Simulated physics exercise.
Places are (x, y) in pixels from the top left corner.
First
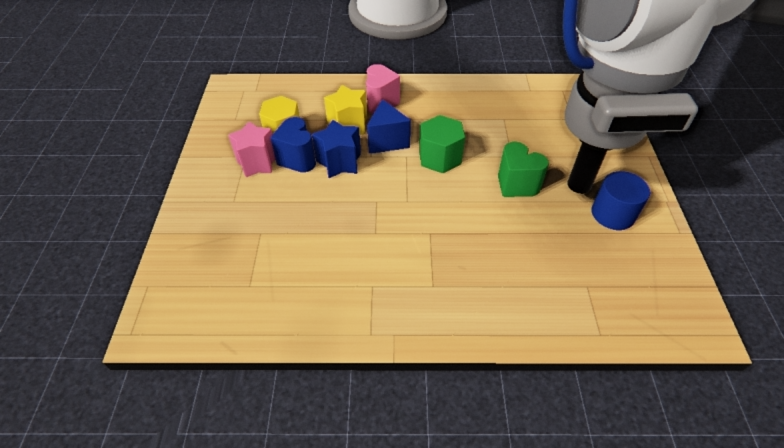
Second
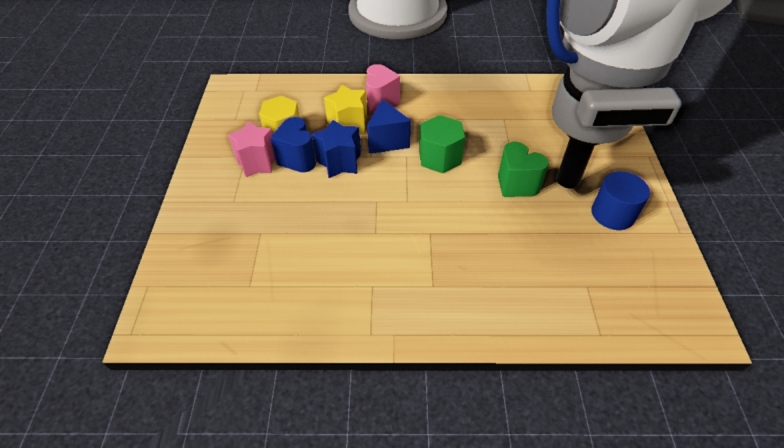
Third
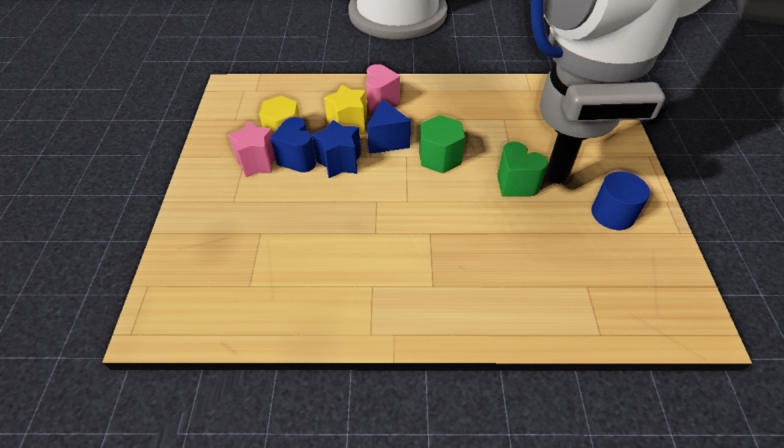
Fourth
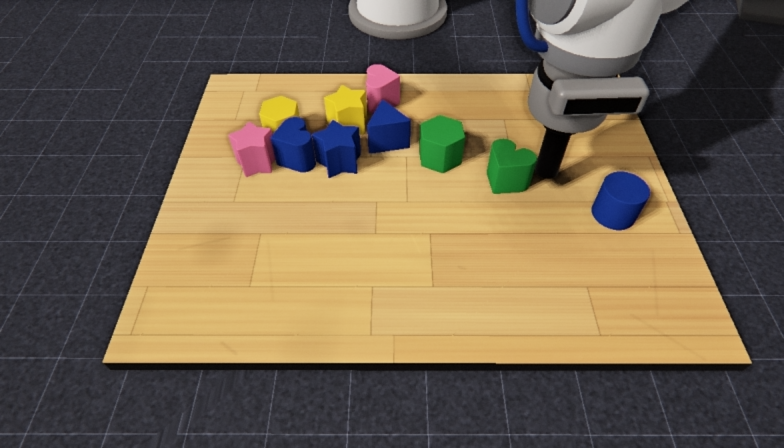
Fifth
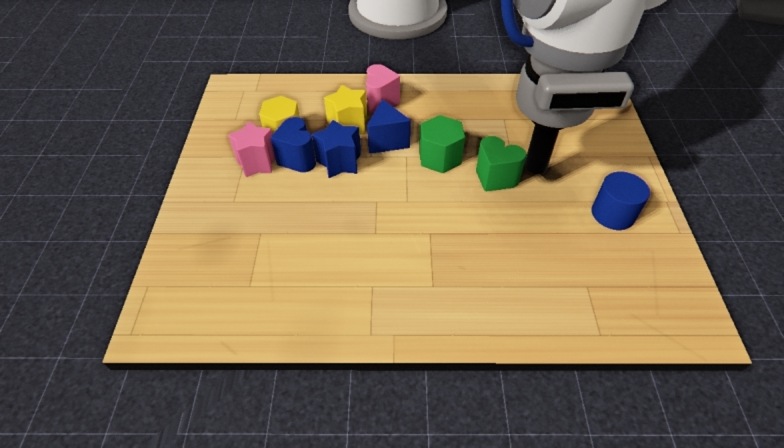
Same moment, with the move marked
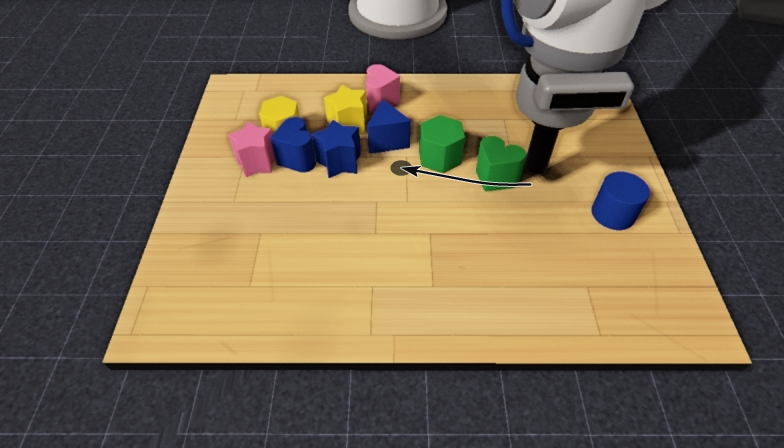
At first, a robot arm's black stick stands between a green heart-shaped block and a blue cylinder, with other colored blocks clustered toward the left of a wooden board. The stick moves left to the heart, then pushes it a short way left toward the green hexagon, while the other blocks stay still.
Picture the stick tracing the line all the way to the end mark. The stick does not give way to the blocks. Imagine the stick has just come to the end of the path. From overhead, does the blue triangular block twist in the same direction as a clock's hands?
Final answer: No.
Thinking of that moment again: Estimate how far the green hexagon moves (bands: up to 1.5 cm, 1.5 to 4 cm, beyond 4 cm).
The move is long, over 4 cm.
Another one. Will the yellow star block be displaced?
Yes, that is how it ends up.
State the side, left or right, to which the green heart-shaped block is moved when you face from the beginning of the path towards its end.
Measured against the direction from start to end, the green heart-shaped block shifts toward the right-hand side.
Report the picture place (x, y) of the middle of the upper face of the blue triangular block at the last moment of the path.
Around (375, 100).
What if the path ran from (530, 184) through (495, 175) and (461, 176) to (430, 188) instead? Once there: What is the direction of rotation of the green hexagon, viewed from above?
It turns clockwise.
The line goes from (530, 184) via (465, 180), ending at (401, 168).
What follows on the original path. One third of the way, stick (489, 165); green hexagon (431, 123), turned 25° anticlockwise; green heart-shaped block (463, 139), turned 40° clockwise.
Two thirds of the way, stick (445, 158); yellow star block (339, 97); blue triangular block (375, 104), turned 50° anticlockwise; green hexagon (414, 105); green heart-shaped block (430, 127), turned 75° clockwise.
At the end, stick (402, 150); yellow star block (337, 97); blue triangular block (375, 100), turned 75° anticlockwise; green hexagon (412, 95), turned 30° clockwise; green heart-shaped block (405, 119), turned 120° clockwise.
